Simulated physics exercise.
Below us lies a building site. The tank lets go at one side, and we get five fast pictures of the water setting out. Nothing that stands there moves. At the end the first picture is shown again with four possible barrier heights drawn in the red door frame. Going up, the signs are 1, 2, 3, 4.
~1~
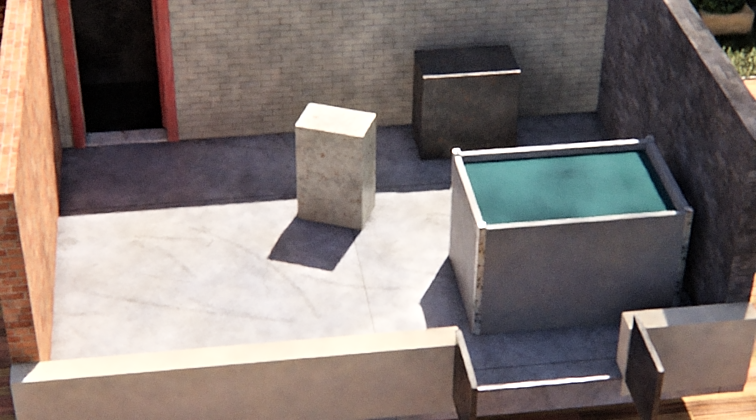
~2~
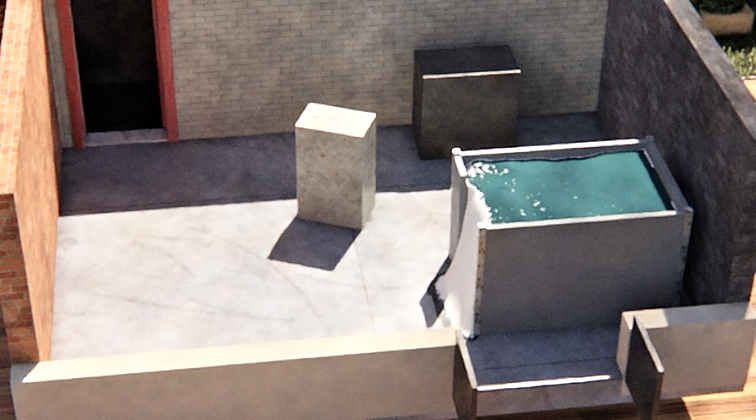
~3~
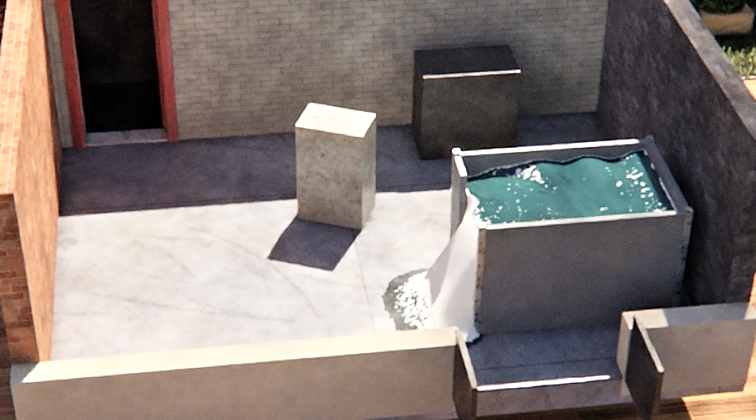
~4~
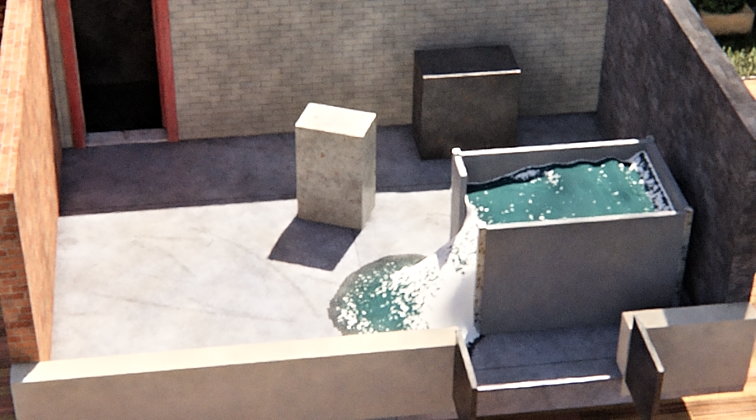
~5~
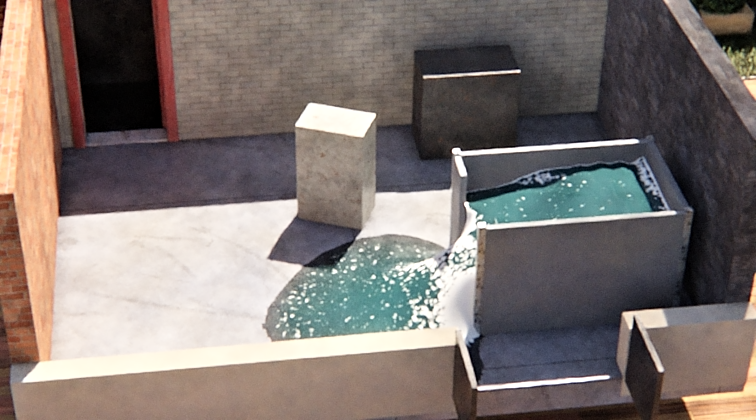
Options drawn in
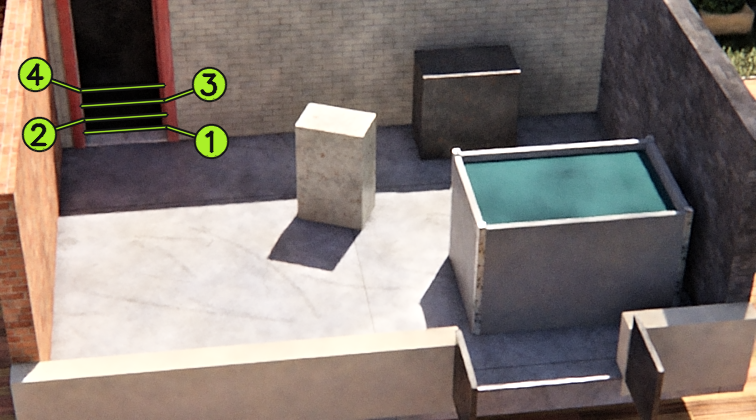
Green water pours from the tank's left side and spreads leftward across the pale ground.
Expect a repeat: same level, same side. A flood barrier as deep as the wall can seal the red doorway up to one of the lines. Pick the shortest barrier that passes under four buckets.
2.
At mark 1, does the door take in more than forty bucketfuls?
No, less.
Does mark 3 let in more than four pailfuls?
No, that is safe.
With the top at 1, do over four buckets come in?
Yes.
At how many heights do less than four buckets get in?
Three.
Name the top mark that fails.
1.
In lime, 1 at (126, 129); 2 at (124, 117); 3 at (123, 103); 4 at (121, 88); from the bottom up 1, 2, 3, 4.
For mark 1, some 15 bucketfuls get in.
For mark 2, a bucket or two gets in.
For mark 3, nothing gets over.
For mark 4, nothing gets over.
